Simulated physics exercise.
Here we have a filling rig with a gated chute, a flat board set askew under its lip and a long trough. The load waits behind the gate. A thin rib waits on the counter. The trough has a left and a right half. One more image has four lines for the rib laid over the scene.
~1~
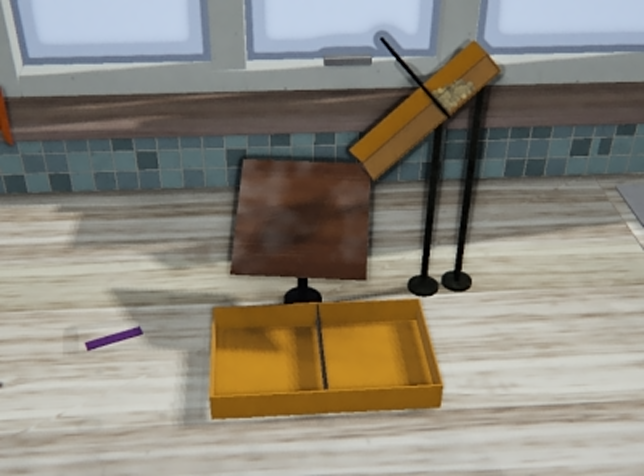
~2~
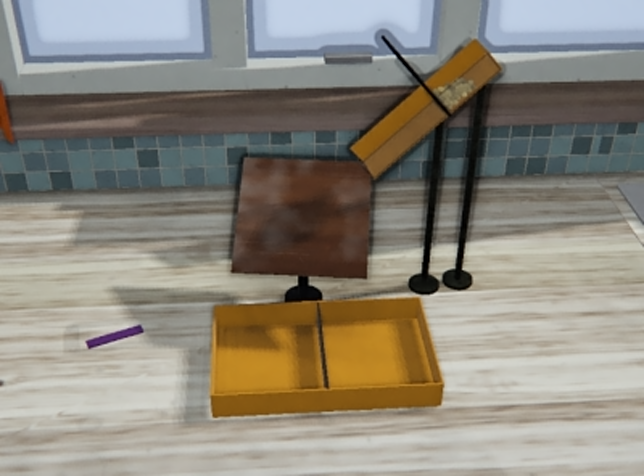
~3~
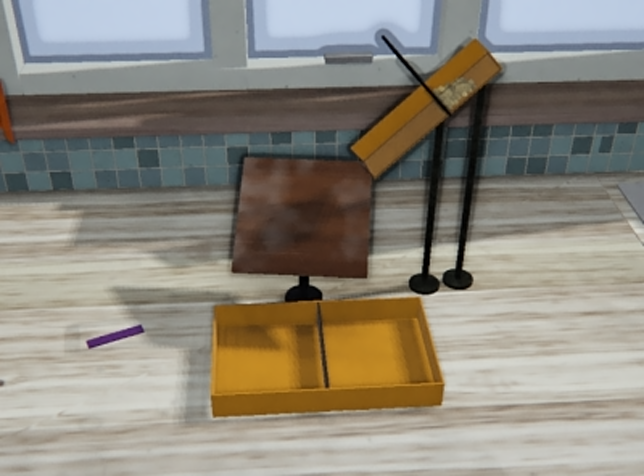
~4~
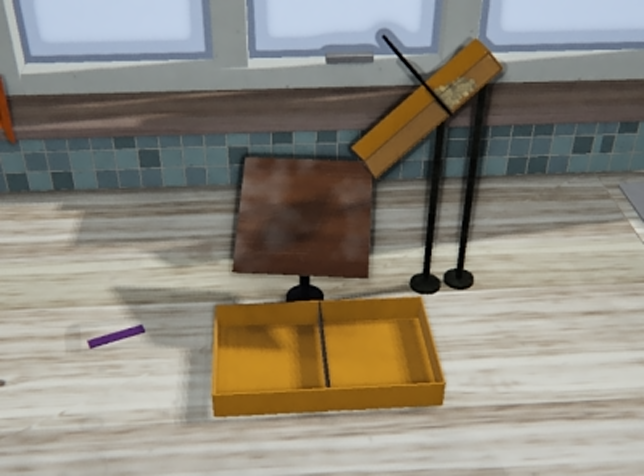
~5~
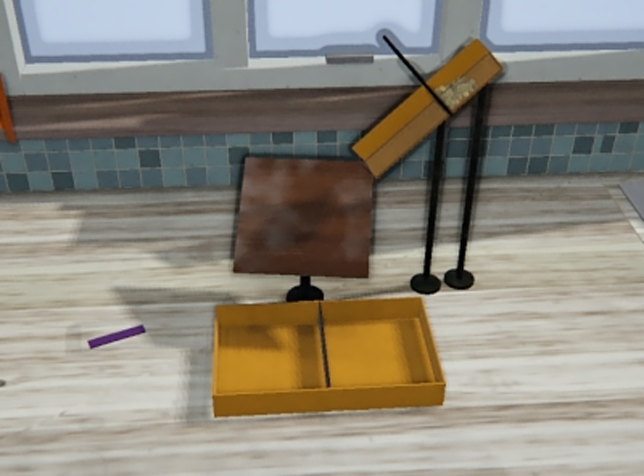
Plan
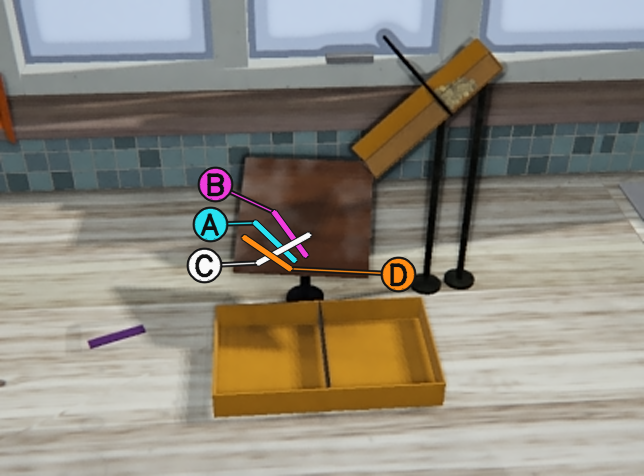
A long orange-yellow trough, split by a thin dark wall into left and right halves, sits on a pale streaked counter, seen from slightly above and in front. Behind it are a tilted reddish-brown board on a black stand and, upper right, a sloping orange chute holding pale beans on two black posts, with a purple strip at left. Nothing visibly moves beyond a very slight shift of the view.
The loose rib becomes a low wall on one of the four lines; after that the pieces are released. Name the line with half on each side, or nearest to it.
I would pick line B.
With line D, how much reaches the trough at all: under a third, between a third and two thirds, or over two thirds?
Line D gives over two thirds.
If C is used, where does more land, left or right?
Left.
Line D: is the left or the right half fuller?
More lands on the left.
On the marked copy, line A from (255, 222) to (294, 260); line B from (274, 212) to (305, 255); line C from (308, 235) to (258, 262); line D from (244, 237) to (289, 268).
If A is chosen, of what is caught, all but a few in the left half, a small share in the right.
If B is chosen, of what is caught, close to half in the left half, close to half in the right.
If C is chosen, of what is caught, all but a few in the left half, only a few in the right.
If D is chosen, of what is caught, the whole lot in the left half, none at all in the right.
